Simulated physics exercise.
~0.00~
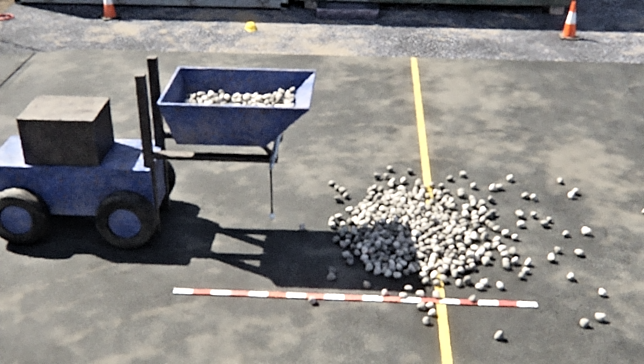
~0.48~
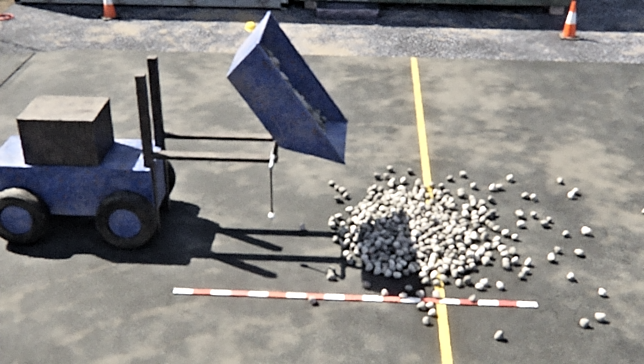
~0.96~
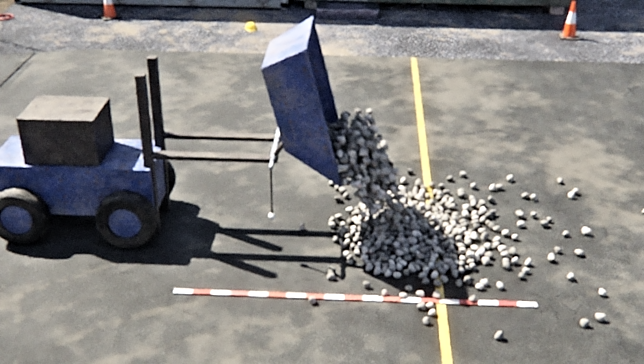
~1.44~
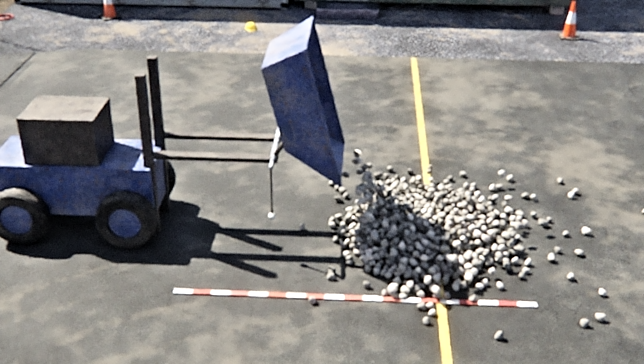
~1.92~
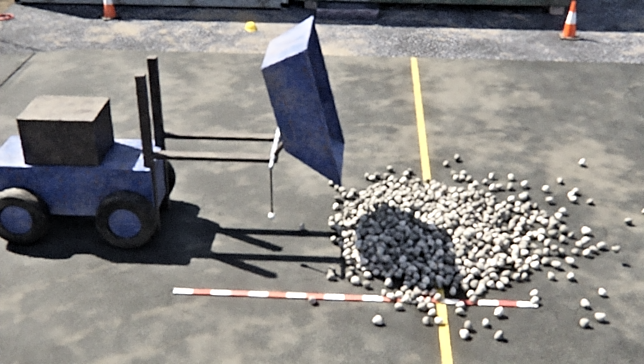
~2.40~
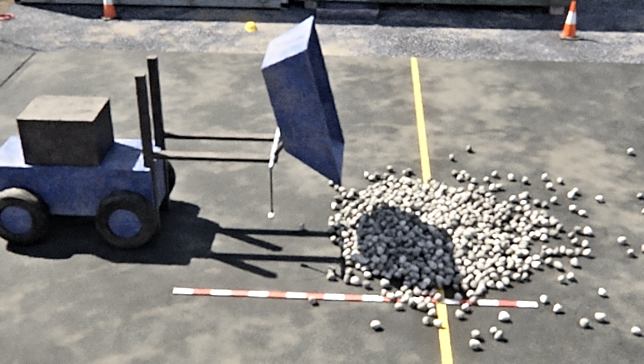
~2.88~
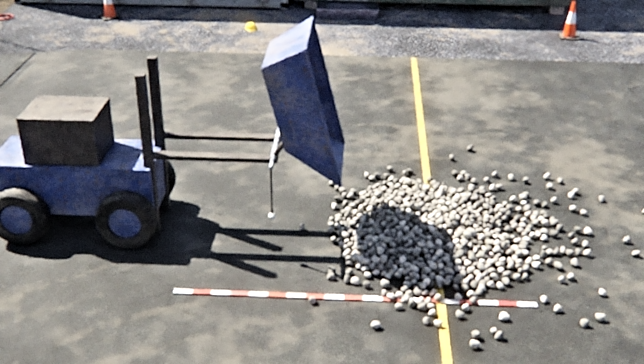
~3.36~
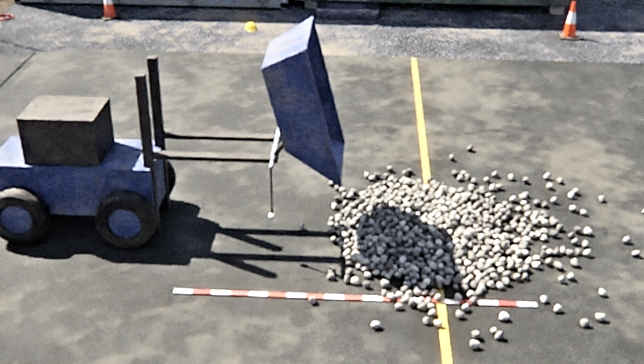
Blue forklift tipping its raised skip and pouring smooth stones onto an earlier heap, which spreads farther across a yellow ground line.
